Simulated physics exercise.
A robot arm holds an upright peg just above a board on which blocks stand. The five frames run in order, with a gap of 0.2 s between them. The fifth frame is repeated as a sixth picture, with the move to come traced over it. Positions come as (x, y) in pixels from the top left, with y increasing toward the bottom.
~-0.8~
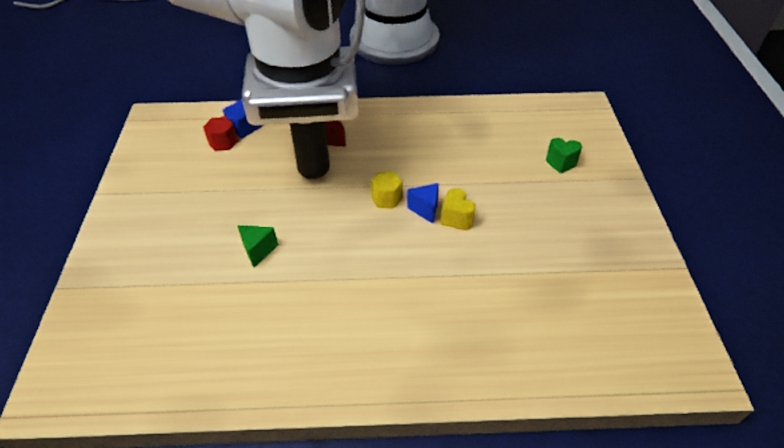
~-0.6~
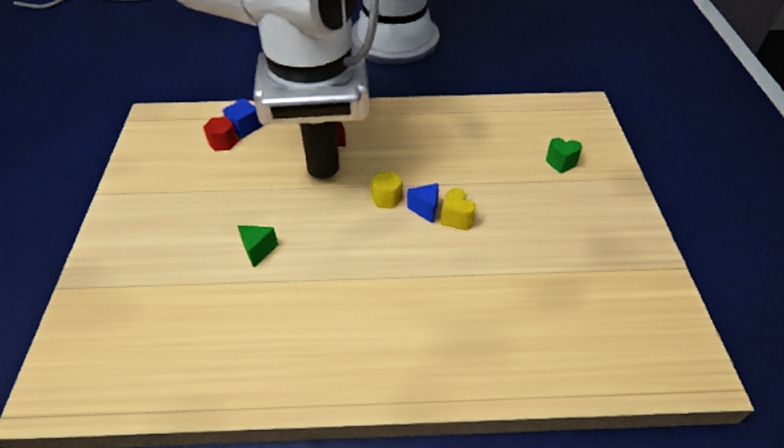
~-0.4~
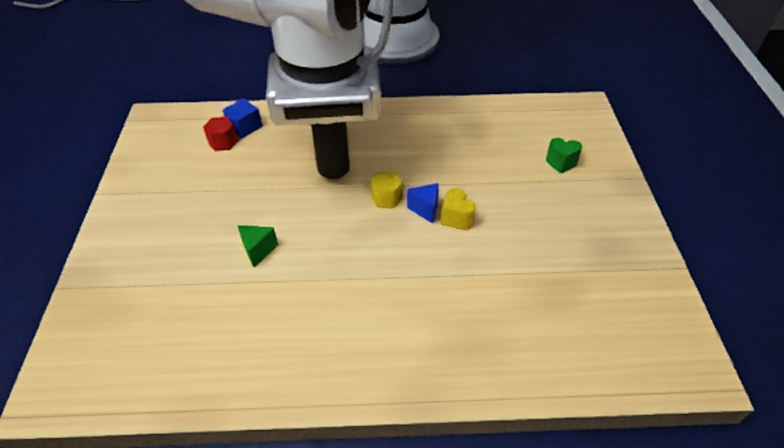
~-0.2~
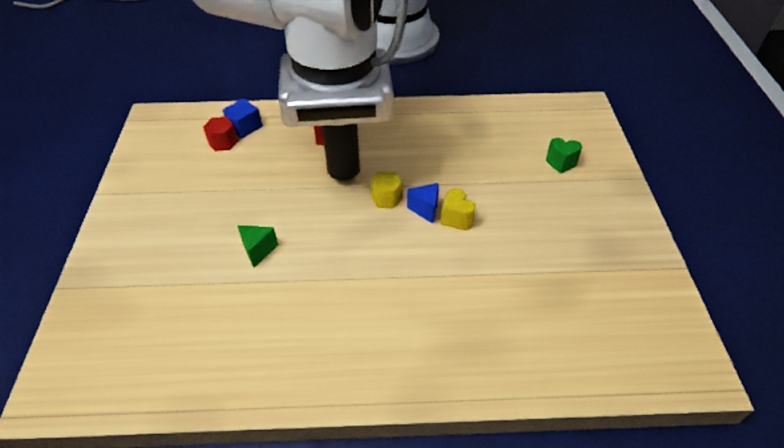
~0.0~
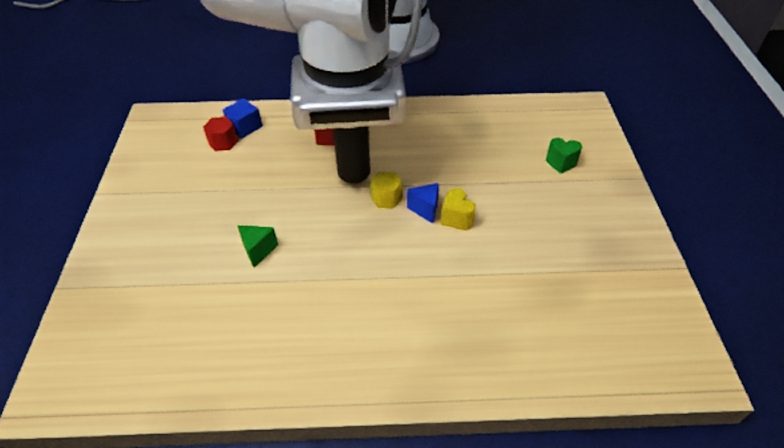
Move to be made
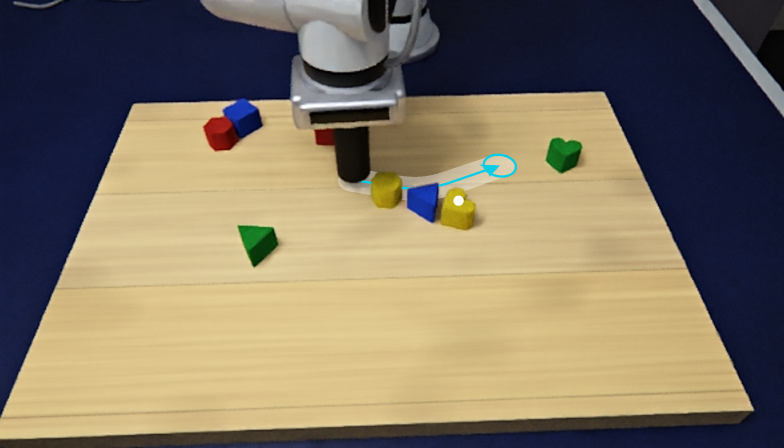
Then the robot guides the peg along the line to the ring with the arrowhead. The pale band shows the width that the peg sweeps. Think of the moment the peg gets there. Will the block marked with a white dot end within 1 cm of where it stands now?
The answer is yes.
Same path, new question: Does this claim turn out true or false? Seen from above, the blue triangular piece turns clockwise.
It is false.
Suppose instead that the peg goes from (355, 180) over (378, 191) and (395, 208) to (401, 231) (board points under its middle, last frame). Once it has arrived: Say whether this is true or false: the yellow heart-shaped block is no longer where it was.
Answer: True.
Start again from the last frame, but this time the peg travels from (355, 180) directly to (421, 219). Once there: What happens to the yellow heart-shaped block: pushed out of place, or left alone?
It is no longer where it was.
The drawn path runs from (355, 180) by way of (405, 188) and (455, 181) to (500, 165); the dot is on the yellow heart-shaped block.
The first path, step by step. One third of the way, peg at (406, 180); yellow hexagonal block at (401, 192), turned 65° clockwise; blue triangular piece at (428, 198), turned 35° anticlockwise.
Two thirds of the way, peg at (457, 172); yellow hexagonal block at (401, 192), turned 65° clockwise; blue triangular piece at (428, 198), turned 35° anticlockwise.
At the end, peg at (501, 157); yellow hexagonal block at (401, 192), turned 65° clockwise; blue triangular piece at (428, 198), turned 35° anticlockwise; yellow heart-shaped block not moved; green heart-shaped block not moved.
